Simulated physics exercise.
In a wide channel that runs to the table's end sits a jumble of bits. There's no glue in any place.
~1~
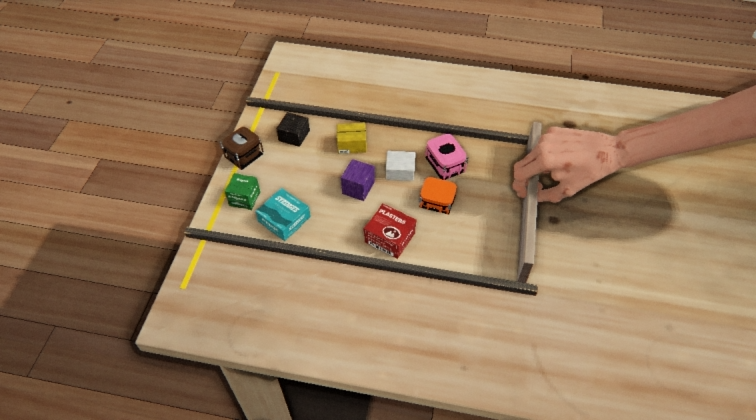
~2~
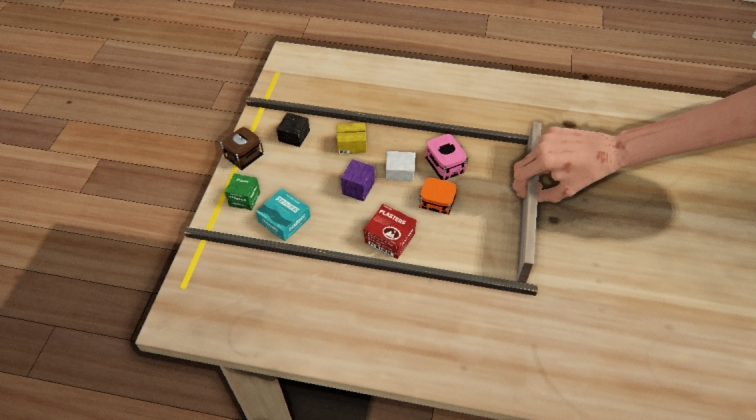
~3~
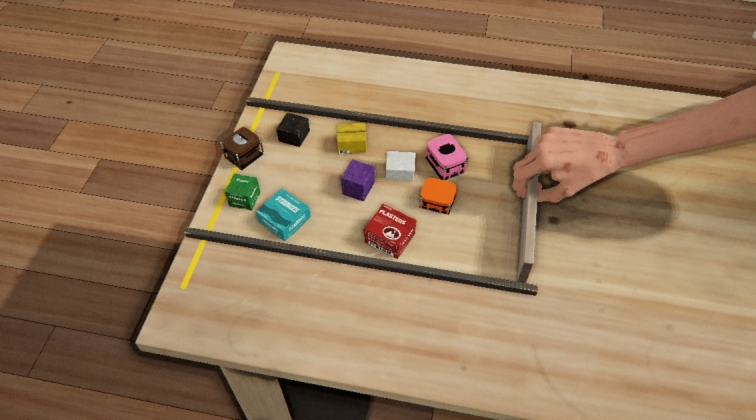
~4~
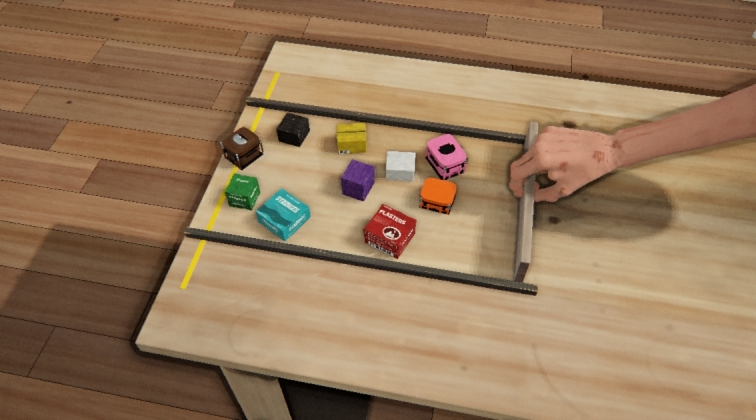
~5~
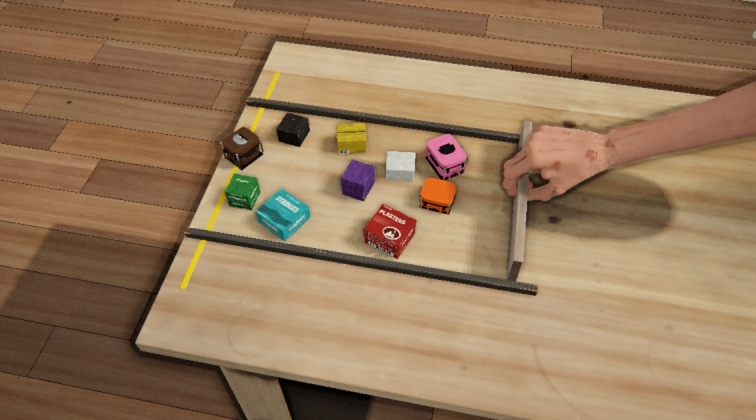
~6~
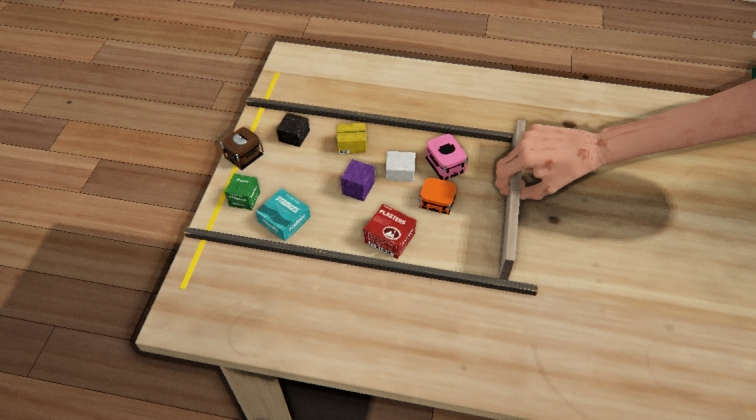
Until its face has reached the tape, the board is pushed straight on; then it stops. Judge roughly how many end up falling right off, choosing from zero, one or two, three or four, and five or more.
Falling ones: Five or beyond.
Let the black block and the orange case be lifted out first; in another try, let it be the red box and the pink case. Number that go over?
Result: 4 in the first case, with 4 in the second.
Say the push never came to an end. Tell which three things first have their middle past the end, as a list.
It goes the green box, after that the black block, and then the brown case.
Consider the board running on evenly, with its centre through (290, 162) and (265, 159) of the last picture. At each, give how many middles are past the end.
At the first spot the count is 1, and at the second it is 4.
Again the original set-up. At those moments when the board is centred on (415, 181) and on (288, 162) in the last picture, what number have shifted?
First 4, then 10.
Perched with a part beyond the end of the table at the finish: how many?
The number would be 3.
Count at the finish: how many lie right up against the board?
The count in contact is 3.
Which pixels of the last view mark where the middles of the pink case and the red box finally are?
For the pink case it's (240, 117), and for the red box it's (195, 205).
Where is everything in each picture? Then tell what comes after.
Brown case (242, 148); green box (243, 192); black block (293, 129); board (530, 198); tape (237, 166), in the first picture.
Green box (243, 192); board (530, 198), in the second picture.
Black block (293, 130); white block (400, 166), in the third picture.
Brown case (243, 148); purple block (358, 180), in the fourth picture.
Green box (243, 192); red box (390, 231), in the fifth picture.
Brown case (243, 148); green box (243, 192); black block (293, 130); board (513, 196); tape (237, 166), in the sixth picture.
Soon after, none off yet; brown case at rest near (243, 148); green box at rest near (243, 192); black block at rest near (293, 130).
At rest, the number that fall off is five or more; fallen, white block, purple block, yellow box, turquoise box, black block, green box and brown case.
